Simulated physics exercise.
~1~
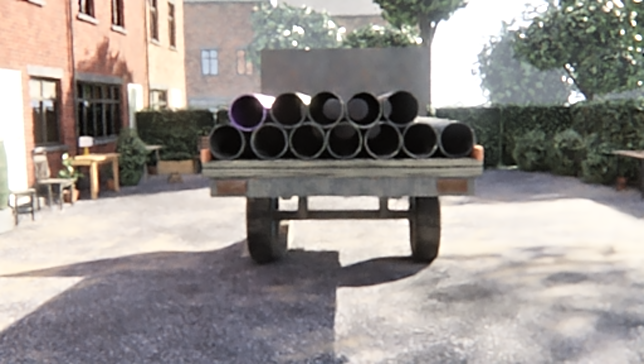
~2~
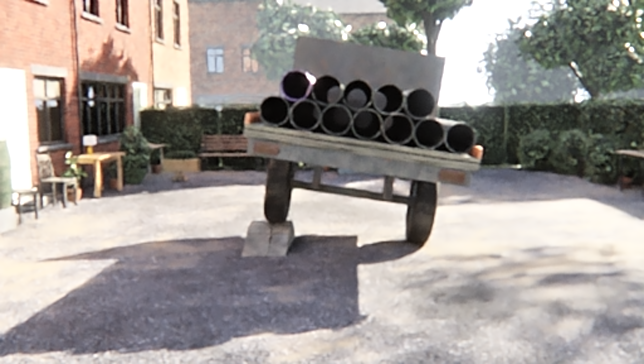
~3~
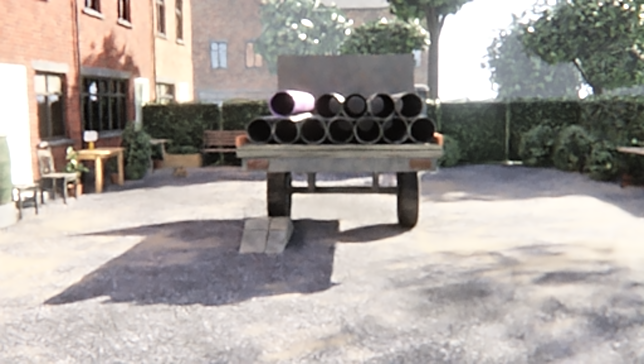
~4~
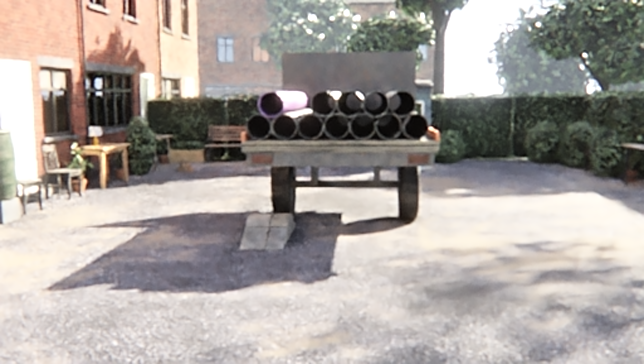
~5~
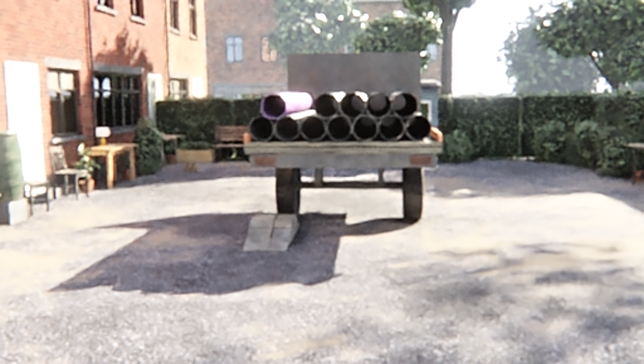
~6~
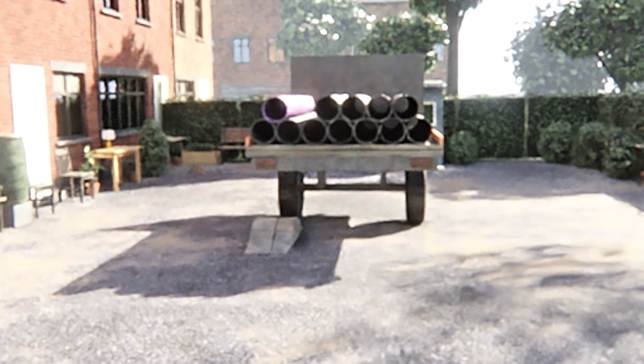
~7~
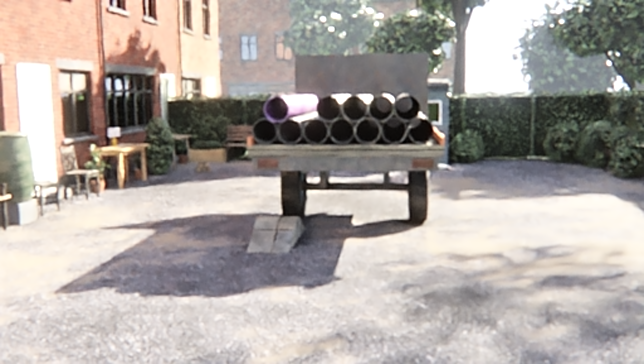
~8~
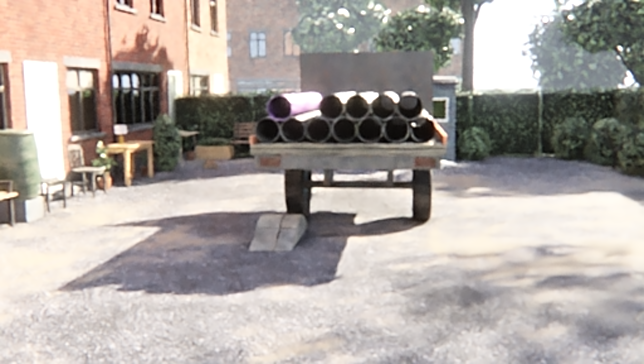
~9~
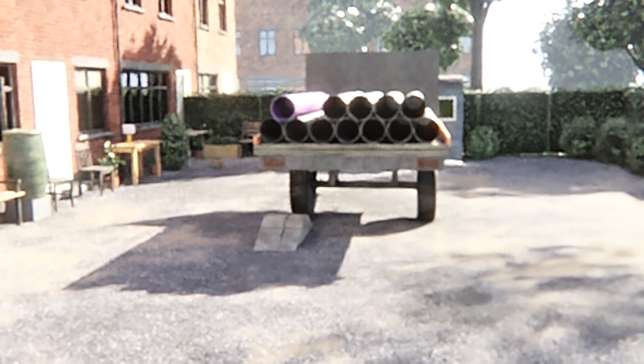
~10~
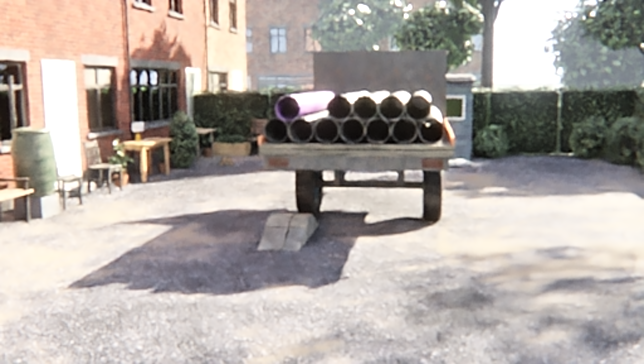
At first, a flat trailer stands in a sunny gravel yard beside a brick building, its steel pipes stacked in two rows with a purple one at the upper left. It rolls away from the viewer, and its left wheel climbs a small hump, tipping the deck and its load down to the right. The wheel then comes off the hump and the deck drops back level. The purple pipe turns askew on top of the others, showing more of its side. The trailer halts as the view drifts slightly sideways, and the purple pipe ends still aboard, resting on the lower row.
